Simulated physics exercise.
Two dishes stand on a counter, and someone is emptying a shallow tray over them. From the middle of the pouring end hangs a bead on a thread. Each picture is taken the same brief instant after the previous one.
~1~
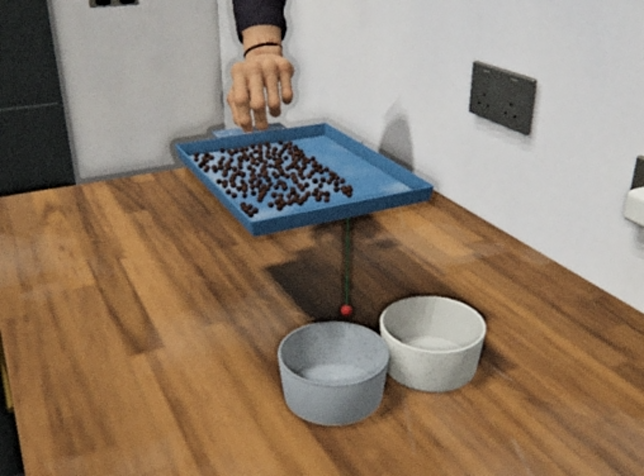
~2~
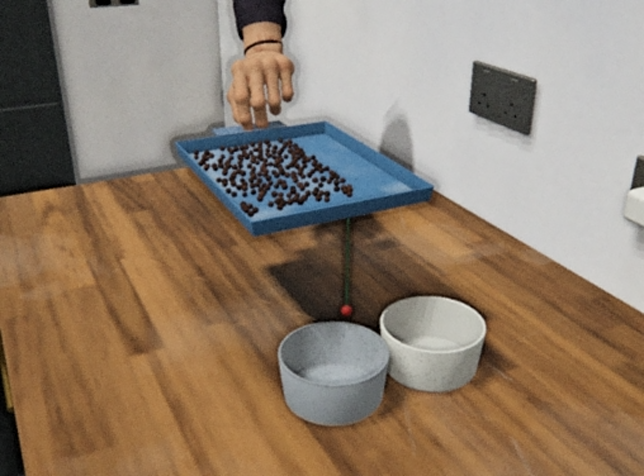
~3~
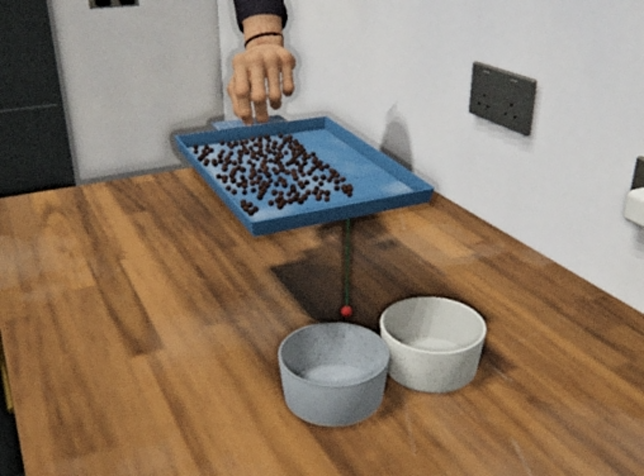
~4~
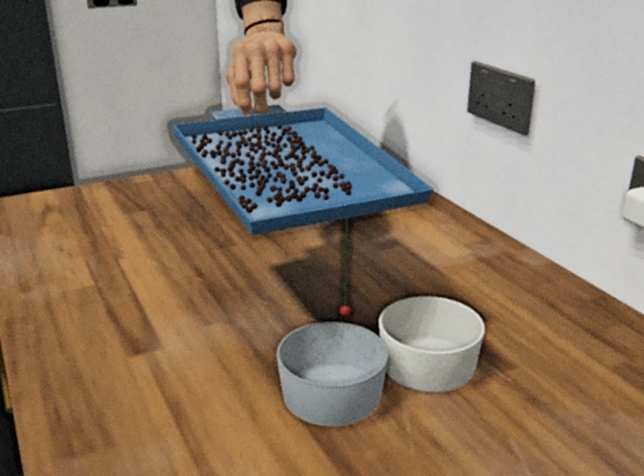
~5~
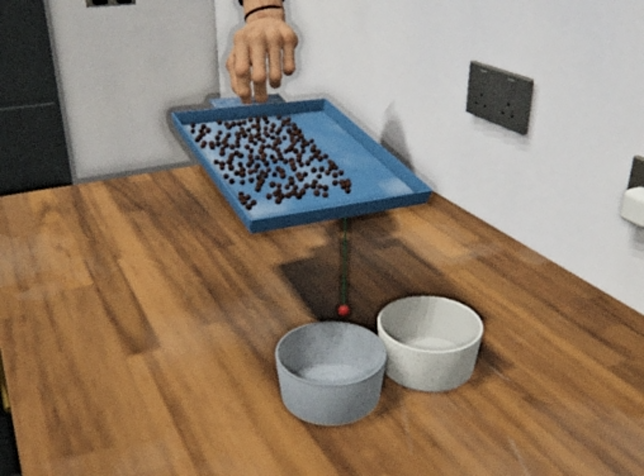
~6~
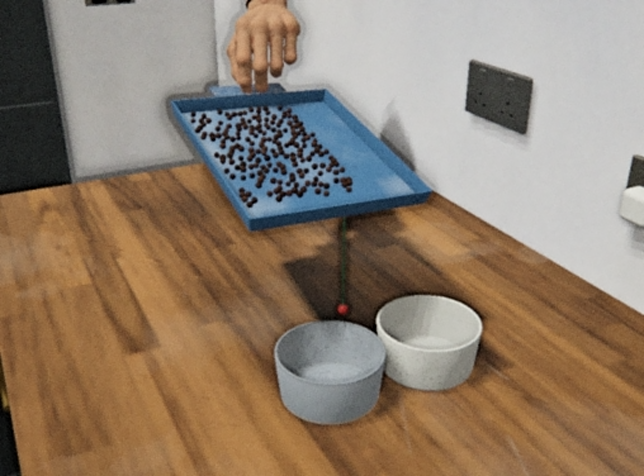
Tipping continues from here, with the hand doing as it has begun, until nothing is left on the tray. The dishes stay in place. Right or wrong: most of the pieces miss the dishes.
Wrong.
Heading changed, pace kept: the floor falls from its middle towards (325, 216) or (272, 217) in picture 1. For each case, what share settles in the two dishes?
I'd say some 70 in a hundred at first, then 10 in a hundred.
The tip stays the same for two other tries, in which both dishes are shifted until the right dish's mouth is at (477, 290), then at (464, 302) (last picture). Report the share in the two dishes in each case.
About 70 per cent, then about 80 per cent.
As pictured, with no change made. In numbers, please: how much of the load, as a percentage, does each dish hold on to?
Estimate - left dish 30 percent, right dish 60 percent.
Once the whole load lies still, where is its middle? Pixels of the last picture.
Centre at rest: Close to (421, 367).
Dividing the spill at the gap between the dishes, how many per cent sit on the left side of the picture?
Roughly 20 percent.
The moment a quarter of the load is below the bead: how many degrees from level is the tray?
The tilt then is about 100°.
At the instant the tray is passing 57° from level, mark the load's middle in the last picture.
The middle of the pieces shows up near (358, 199).
Soon after the last picture, tray tipped steeply; nearly all on the tray; a stray few in the left dish; a stray few in the right dish; a stray few outside both; a stray few in the air.
A little later, tray tipped right over; about two thirds on the tray; a small part in the left dish; a small part in the right dish; a stray few outside both; about a quarter in the air.
Later still, tray tipped past a quarter turn; about a quarter in the left dish; about two thirds in the right dish; a small part outside both.
At rest, tray tipped past a quarter turn; about a quarter in the left dish; about two thirds in the right dish; a small part outside both.
